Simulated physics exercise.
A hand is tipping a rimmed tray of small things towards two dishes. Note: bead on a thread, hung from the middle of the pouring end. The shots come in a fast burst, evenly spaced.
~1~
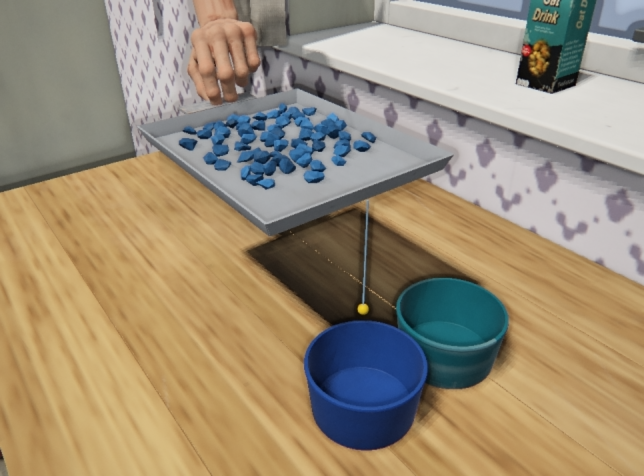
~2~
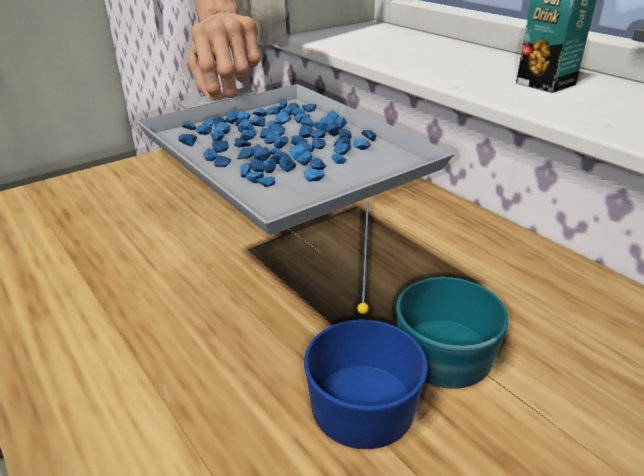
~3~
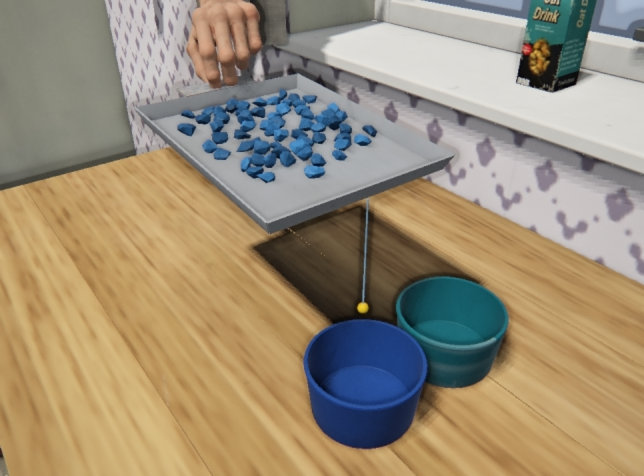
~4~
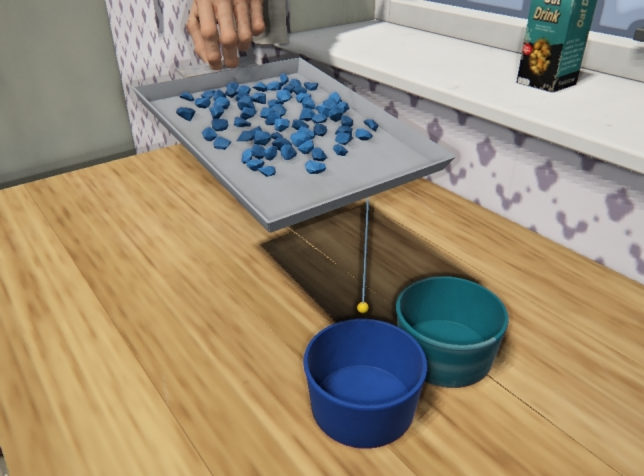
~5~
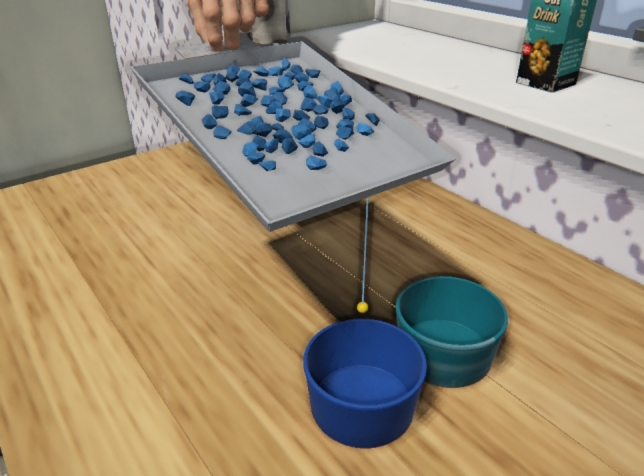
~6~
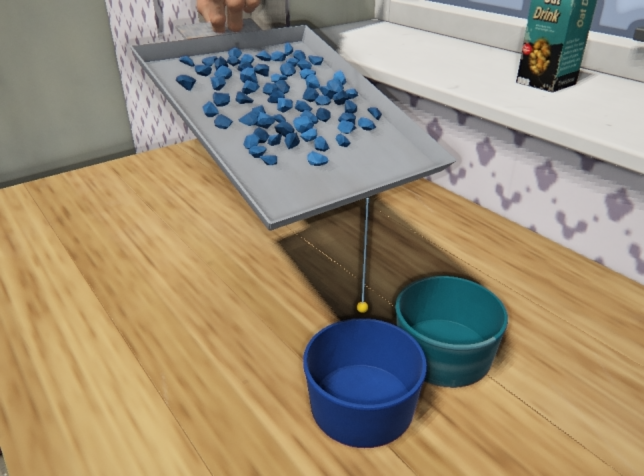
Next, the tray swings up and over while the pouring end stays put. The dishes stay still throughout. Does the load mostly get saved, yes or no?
Yes, most of it is saved.
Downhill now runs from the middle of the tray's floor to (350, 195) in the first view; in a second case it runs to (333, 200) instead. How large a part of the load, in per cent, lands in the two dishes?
Lab note: Try one about 70 %, try two about 70 %.
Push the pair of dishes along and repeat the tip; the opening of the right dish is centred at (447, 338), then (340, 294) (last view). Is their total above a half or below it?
The bulk of it, then Short of half.
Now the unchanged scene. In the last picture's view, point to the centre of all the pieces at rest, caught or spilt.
About (428, 360).
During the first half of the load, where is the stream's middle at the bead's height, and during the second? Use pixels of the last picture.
Early-half point (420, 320); late-half point (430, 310).
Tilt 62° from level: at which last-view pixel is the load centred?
Mark it at roughly (390, 175) in the final frame.
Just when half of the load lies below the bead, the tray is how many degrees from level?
A tilt of roughly 85°.
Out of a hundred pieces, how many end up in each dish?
Per cent held at the end: Left dish 40, right dish 50.
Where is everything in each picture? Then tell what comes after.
The first picture shows corners of the pouring end (269, 218) and (444, 153), level; middle of the load (272, 141), aquarium stones; left dish (405, 417); right dish (491, 358); bead on its thread (363, 309).
The second picture shows corners of the pouring end (269, 217) and (444, 153), level; middle of the load (272, 137).
The third picture shows corners of the pouring end (269, 216) and (445, 153), tipped barely, level across its low end; middle of the load (272, 130).
The fourth picture shows corners of the pouring end (271, 215) and (446, 155), tipped a little, level across its low end; middle of the load (273, 119).
The fifth picture shows corners of the pouring end (272, 215) and (447, 156), tipped a little, level across its low end; middle of the load (274, 108).
The sixth picture shows corners of the pouring end (273, 215) and (448, 157), tipped clearly, level across its low end; middle of the load (276, 97); left dish (404, 415); right dish (490, 357).
Just after the last frame, tray tipped steeply; the larger part on the tray; about a tenth in the air.
A moment on, tray tipped right over; about a tenth on the tray; roughly a quarter in the left dish; roughly a third in the right dish; about a tenth outside both; roughly a quarter in the air.
Further on, tray tipped past a quarter turn; roughly a third in the left dish; roughly half in the right dish; about a tenth outside both.
When it is over, tray tipped past a quarter turn; roughly a third in the left dish; roughly half in the right dish; about a tenth outside both.
